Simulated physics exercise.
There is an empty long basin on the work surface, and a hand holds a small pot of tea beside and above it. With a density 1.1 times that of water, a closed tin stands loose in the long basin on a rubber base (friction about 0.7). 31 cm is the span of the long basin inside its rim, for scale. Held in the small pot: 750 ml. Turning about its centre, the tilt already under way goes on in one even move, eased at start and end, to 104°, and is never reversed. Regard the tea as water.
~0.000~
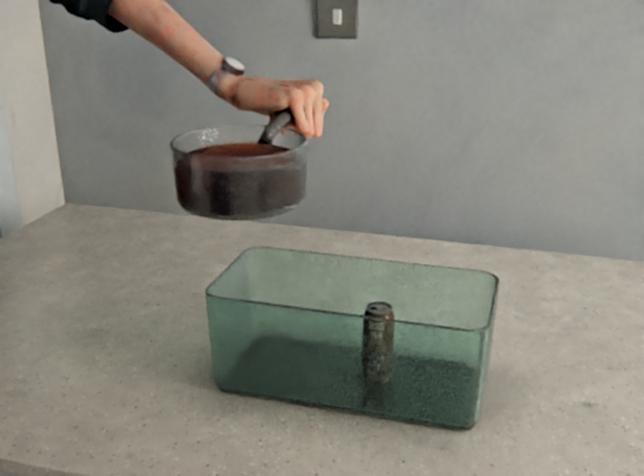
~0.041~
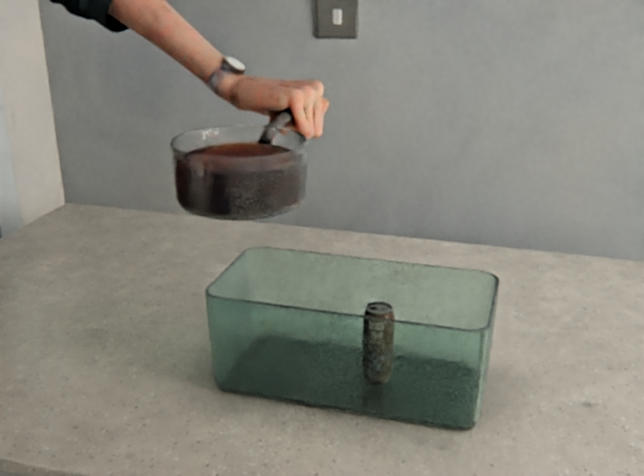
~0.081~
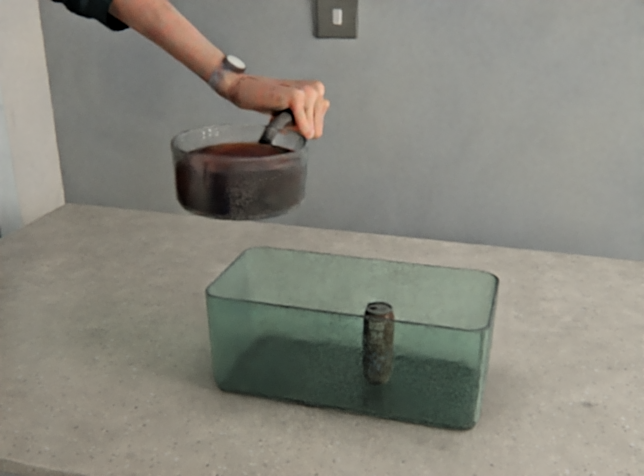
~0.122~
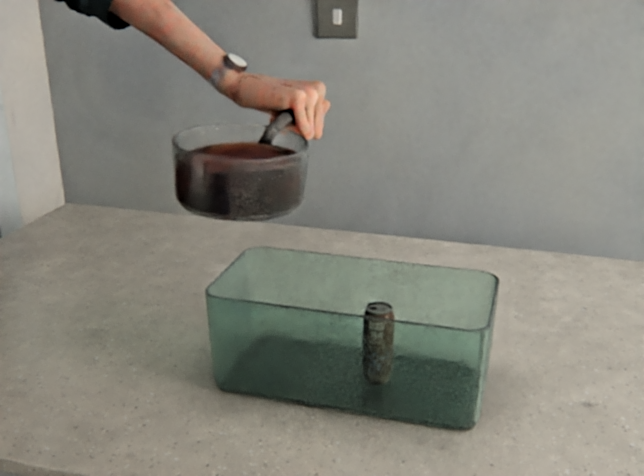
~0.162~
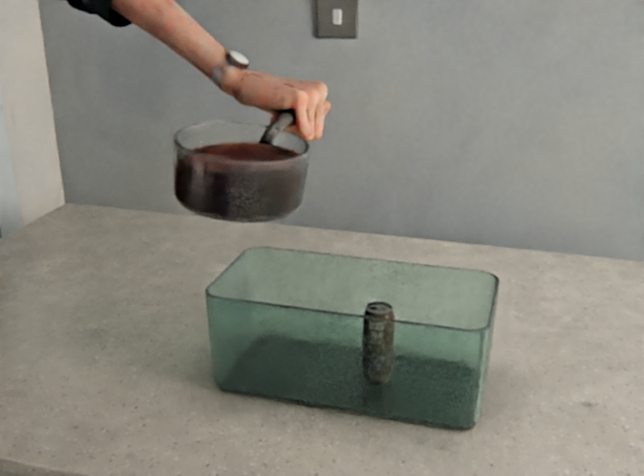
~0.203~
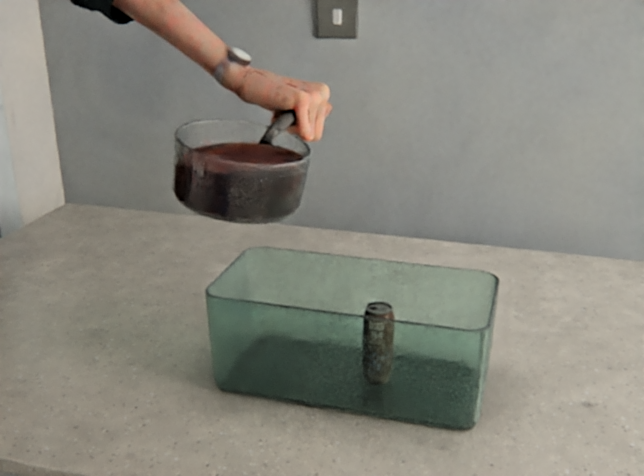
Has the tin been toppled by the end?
No, it is upright.
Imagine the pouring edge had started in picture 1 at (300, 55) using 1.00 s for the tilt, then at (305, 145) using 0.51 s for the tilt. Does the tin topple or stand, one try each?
First it stays on its base; then it tips over.
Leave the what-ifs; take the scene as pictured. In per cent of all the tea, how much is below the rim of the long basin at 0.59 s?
I'd put it near 10 percent.
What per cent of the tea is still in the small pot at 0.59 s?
Remaining: Near 56 % of the total.
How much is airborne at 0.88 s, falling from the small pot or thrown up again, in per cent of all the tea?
Roughly 8 %.
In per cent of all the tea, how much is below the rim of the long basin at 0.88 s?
About 82 %.
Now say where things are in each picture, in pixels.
In the first picture, tilt 0°; pouring edge (303, 147); surface from (185, 153) to (302, 163); the long basin's rim runs from (227, 270) to (494, 303); the tin's top is at (379, 311).
In the second picture, tilt 0°; pouring edge (303, 148); surface from (185, 153) to (302, 163).
In the third picture, tilt 2°; pouring edge (304, 149); surface from (185, 153) to (302, 163).
In the fourth picture, tilt 4°; pouring edge (305, 152); surface from (186, 153) to (303, 164).
In the fifth picture, tilt 7°; pouring edge (306, 155); surface from (185, 152) to (303, 164).
In the sixth picture, tilt 10°; pouring edge (307, 160); surface from (185, 152) to (305, 165).
Then, 0.59 s in, the tilt is 67° and 57 per cent is still to pour; the tin stands where it began.
Then, 0.88 s in, the tilt is 100° and 10 per cent is still to pour; the tin stands 1 cm from where it began.
Then, 1.18 s in, the tilt is 104° and 1 per cent is still to pour; the tin stands where it began.
Then, 1.50 s in, the tilt is 104° and 0 per cent is still to pour; the tin stands where it began.
Finally, the tin stands where it began.
